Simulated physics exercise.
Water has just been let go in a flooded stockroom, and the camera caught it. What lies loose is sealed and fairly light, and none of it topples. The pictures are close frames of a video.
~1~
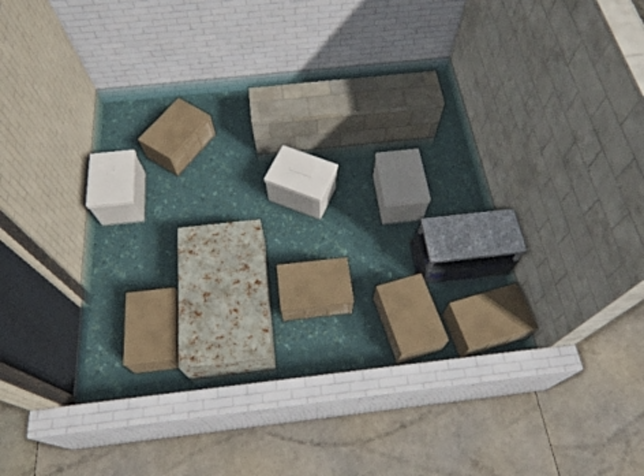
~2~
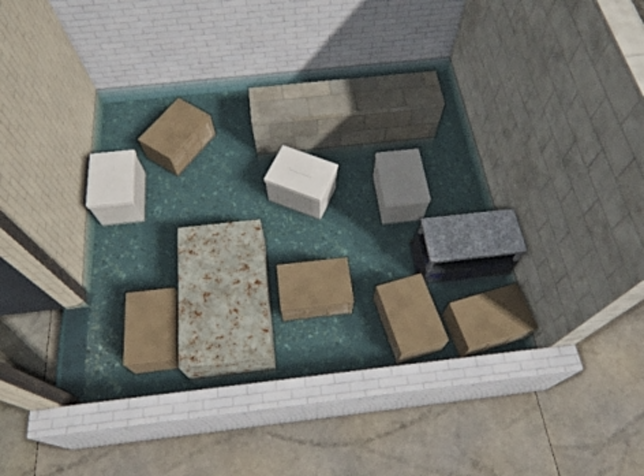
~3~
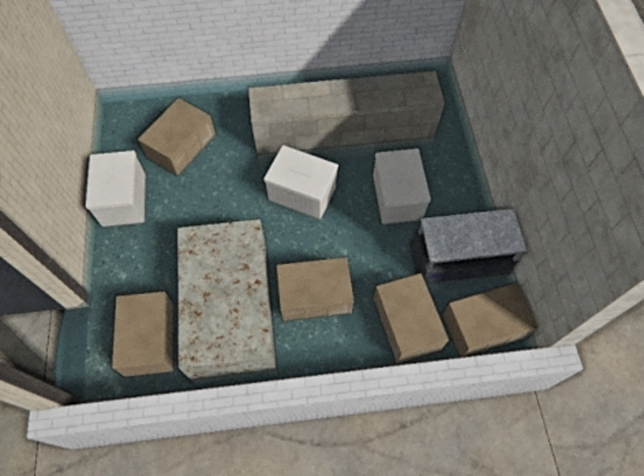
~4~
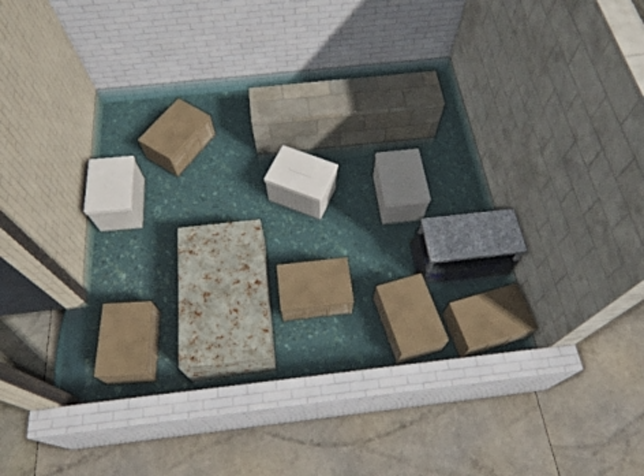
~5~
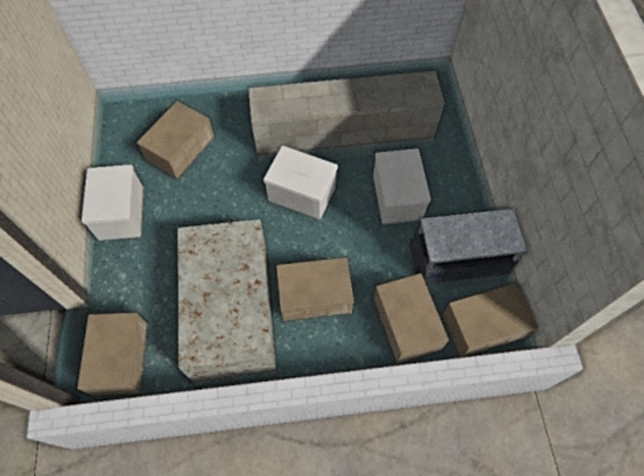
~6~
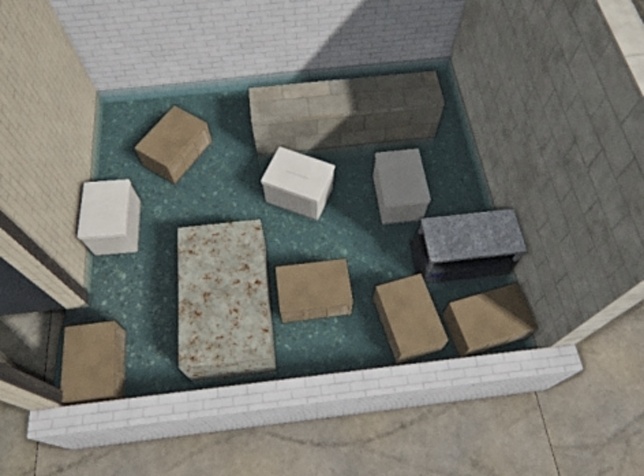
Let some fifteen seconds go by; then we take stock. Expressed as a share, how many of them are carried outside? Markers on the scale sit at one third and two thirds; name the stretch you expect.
The stretch between one and two thirds.
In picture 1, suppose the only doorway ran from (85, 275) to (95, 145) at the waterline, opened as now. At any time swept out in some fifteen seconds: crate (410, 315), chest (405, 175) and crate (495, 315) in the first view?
In the order given, it's remains behind, remains behind, remains behind.
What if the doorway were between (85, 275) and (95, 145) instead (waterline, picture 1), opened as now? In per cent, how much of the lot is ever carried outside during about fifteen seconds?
It works out at some 50 per cent of the things.
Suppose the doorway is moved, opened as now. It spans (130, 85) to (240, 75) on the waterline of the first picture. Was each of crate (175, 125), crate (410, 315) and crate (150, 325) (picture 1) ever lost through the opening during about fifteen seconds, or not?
Swept away, remains, remains.
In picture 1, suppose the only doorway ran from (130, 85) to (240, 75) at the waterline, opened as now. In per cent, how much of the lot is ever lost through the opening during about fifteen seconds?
About 40 %.
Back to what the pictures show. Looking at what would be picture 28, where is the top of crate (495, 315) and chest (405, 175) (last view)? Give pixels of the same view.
Approximately (465, 320), then (323, 185).
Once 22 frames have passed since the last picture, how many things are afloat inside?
Exactly 4 of them.
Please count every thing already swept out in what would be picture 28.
Total: 4.
A moment on, 1 of 8 are out; 7 afloat.
Next, 2 of 8 are out; 6 afloat.
Later, 4 of 8 are out; 4 afloat.
In the end, 4 of 8 are out; 4 afloat.
